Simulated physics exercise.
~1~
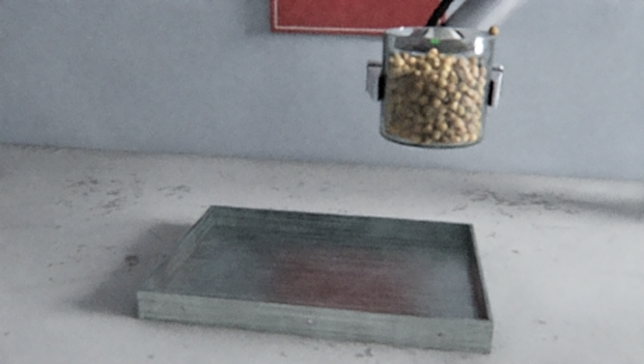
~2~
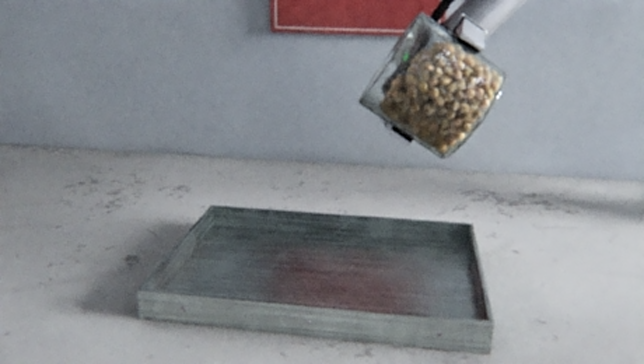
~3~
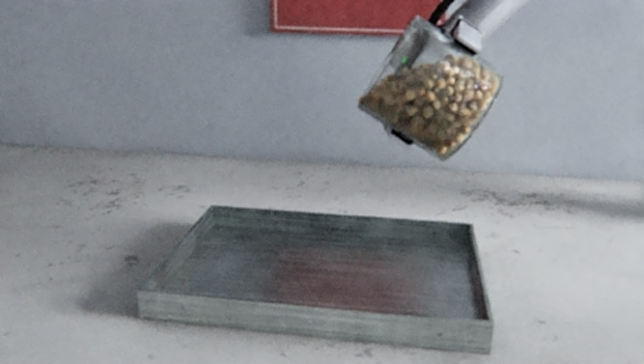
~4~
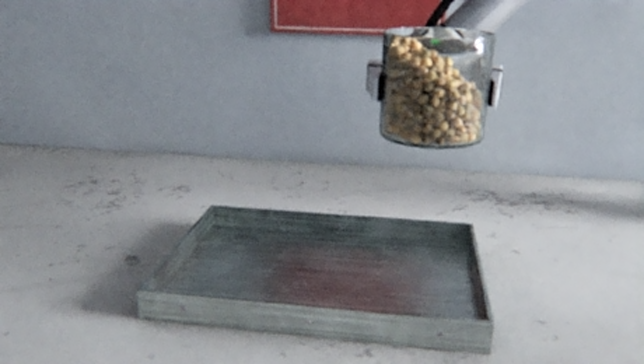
To begin with, a robot gripper holds a clear tumbler of dried chickpeas upright above and behind a shallow grey-green tray, which sits empty on a pale, speckled surface. The gripper then tips the tumbler well over to the left, and the chickpeas lie against its lower side. While it stays leaning, the load slides toward the left edge, but nothing is seen dropping into the tray. Finally, the gripper brings the tumbler back upright, leaving the chickpeas heaped higher on the left and sloping down to the right, with the tray still empty below.
